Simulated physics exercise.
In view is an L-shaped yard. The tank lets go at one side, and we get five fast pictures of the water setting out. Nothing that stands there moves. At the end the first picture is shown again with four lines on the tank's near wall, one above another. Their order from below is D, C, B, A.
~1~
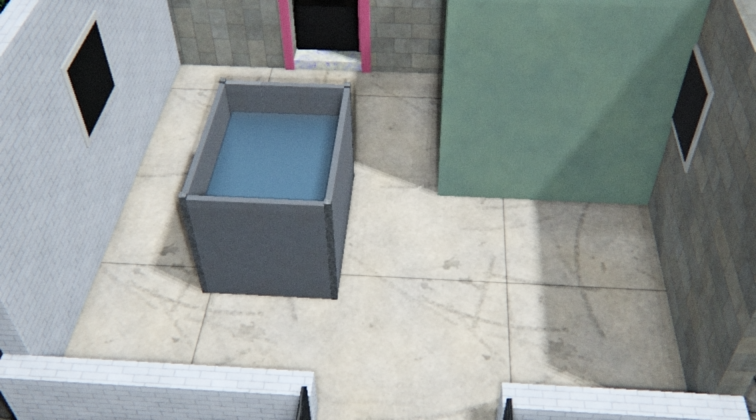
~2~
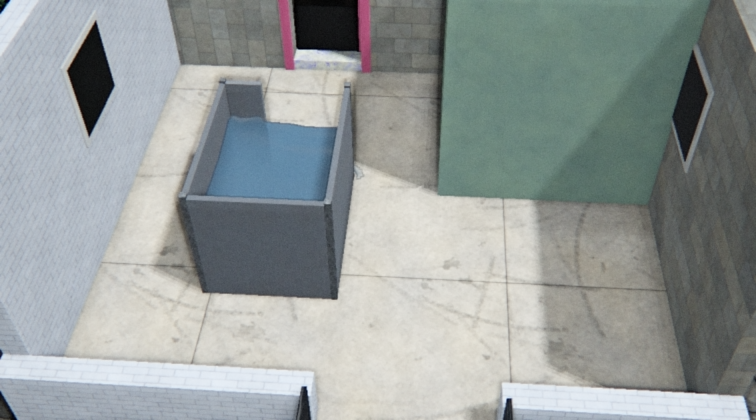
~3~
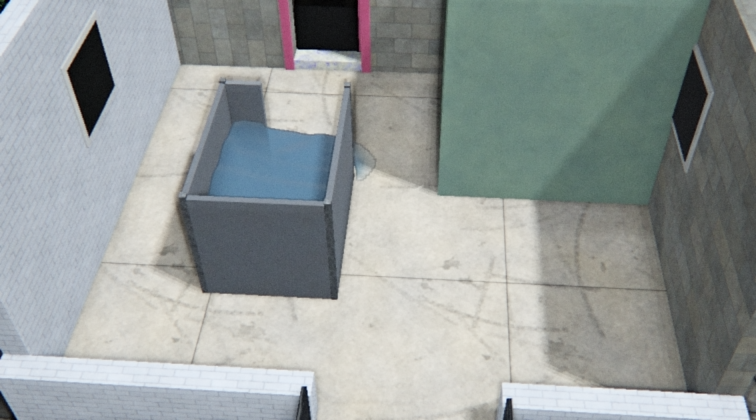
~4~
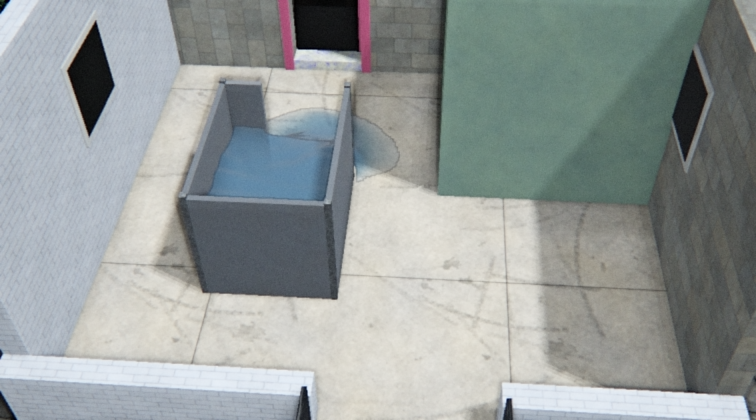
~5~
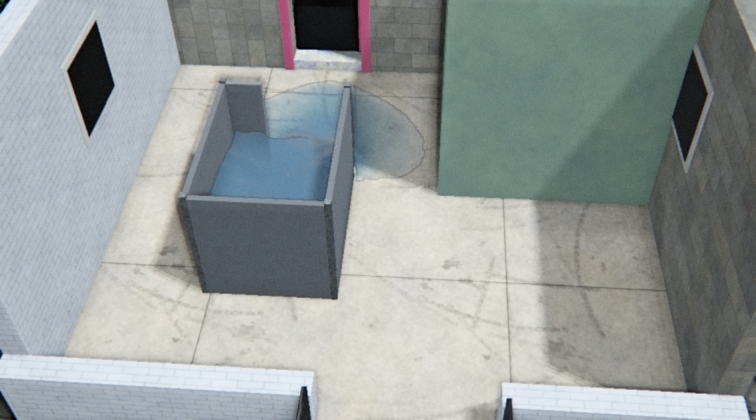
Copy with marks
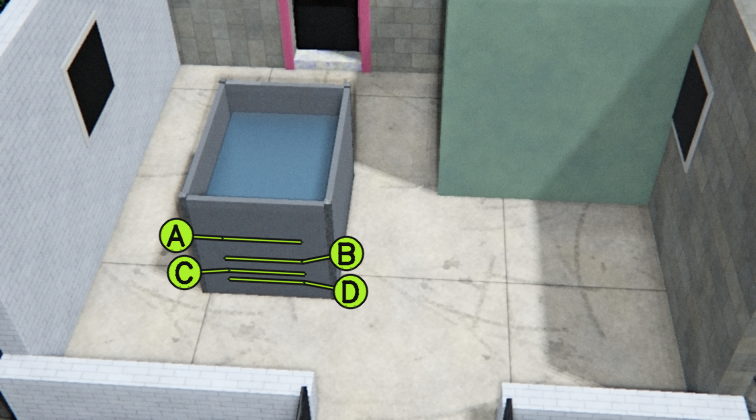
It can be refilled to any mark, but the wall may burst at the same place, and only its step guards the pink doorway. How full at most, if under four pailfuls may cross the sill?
C is the one.
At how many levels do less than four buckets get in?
Two of the four.
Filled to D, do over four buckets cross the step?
No.
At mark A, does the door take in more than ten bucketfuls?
Yes.
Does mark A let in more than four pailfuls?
Yes, it does.
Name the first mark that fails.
That would be B.
On the marked copy, A at (260, 240); B at (264, 260); C at (266, 272); D at (267, 280); from the bottom up D, C, B, A.
With A, dozens of bucketfuls pour in.
With B, about 8 bucketfuls get in.
With C, a bucket or two gets in.
With D, nothing gets over.
